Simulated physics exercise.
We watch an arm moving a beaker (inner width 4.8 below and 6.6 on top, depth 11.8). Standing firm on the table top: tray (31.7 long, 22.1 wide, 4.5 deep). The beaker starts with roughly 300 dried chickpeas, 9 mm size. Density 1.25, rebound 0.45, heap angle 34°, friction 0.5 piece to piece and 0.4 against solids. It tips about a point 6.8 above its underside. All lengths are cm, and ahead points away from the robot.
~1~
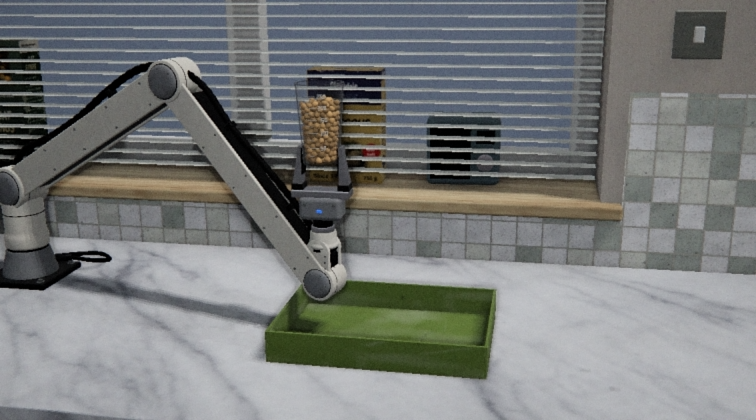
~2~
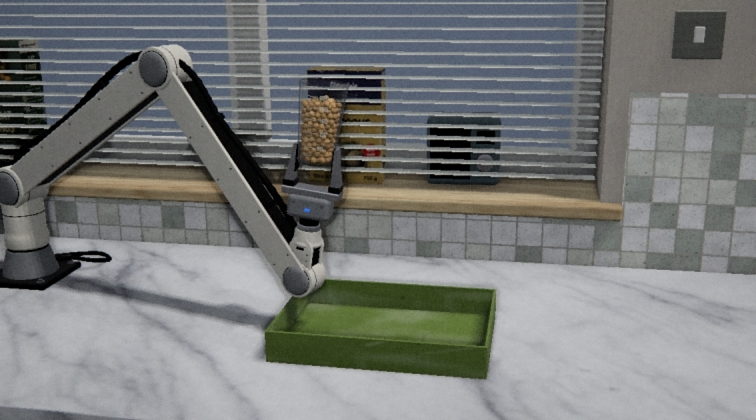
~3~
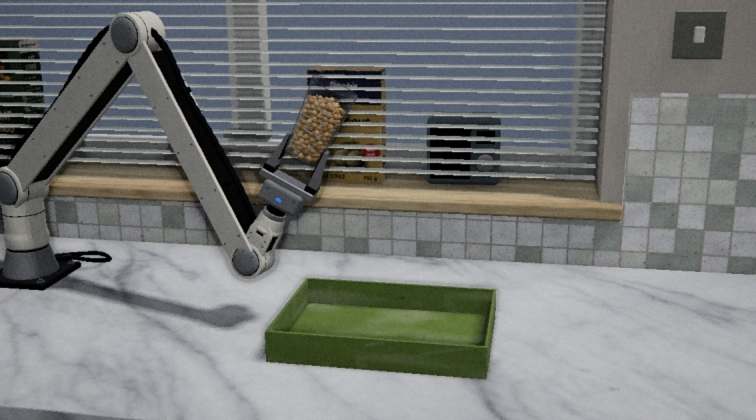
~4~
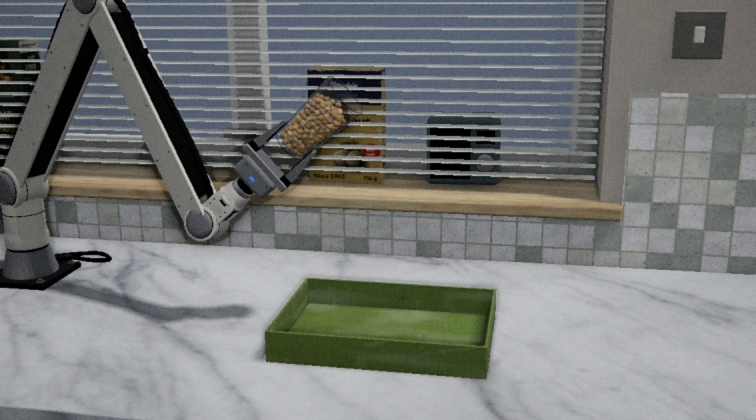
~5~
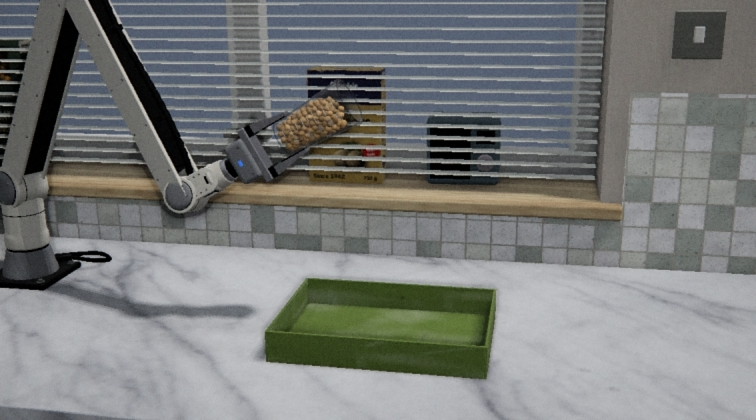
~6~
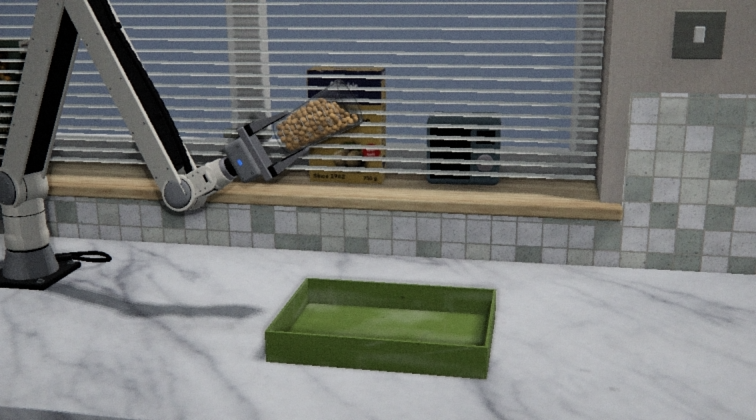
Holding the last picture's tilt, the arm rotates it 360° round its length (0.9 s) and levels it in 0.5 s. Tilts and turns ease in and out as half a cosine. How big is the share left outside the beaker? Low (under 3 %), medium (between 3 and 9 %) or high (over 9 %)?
A low share, under 3 %, ends outside the beaker.
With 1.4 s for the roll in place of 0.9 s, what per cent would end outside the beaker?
In that case some 0 per cent.
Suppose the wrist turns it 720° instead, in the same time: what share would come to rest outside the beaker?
Then about 0 per cent.
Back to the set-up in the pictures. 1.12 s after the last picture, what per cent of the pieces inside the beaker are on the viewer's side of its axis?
About 45 per cent.
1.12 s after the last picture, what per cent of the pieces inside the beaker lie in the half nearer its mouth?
Roughly 45 per cent.
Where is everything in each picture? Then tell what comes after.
The first picture shows beaker middle at (320, 124), upright; upper third of the load around (320, 110), from x 300 to 335, top at y 100; 303 in the beaker.
The second picture shows beaker middle at (320, 124), tipped 8°; upper third of the load around (321, 110), from x 305 to 340, top at y 100.
The third picture shows beaker middle at (318, 123), tipped 27°; upper third of the load around (321, 111), from x 290 to 340, top at y 100.
The fourth picture shows beaker middle at (316, 122), tipped 48°; upper third of the load around (321, 112), from x 280 to 345, top at y 95.
The fifth picture shows beaker middle at (315, 121), tipped 60°; upper third of the load around (320, 112), from x 280 to 345, top at y 100.
The sixth picture shows beaker middle at (315, 121), tipped 61°; upper third of the load around (319, 113), from x 280 to 355, top at y 100; 303 in the beaker.
Then, 0.56 s after the last picture, tipped 61°, highest piece 38 above the table; 303 in the beaker.
Then, 1.12 s after the last picture, tipped 36°, highest piece 38 above the table; 301 in the beaker, 1 in the tray, 1 in flight or on a rim.
Then, 1.60 s after the last picture, upright, highest piece 39 above the table; 301 in the beaker, 2 in the tray.
Then, 2.30 s after the last picture, upright, highest piece 39 above the table; 301 in the beaker, 2 in the tray.
Final count, 301 in the beaker, 2 in the tray. That is 1 % outside the beaker.
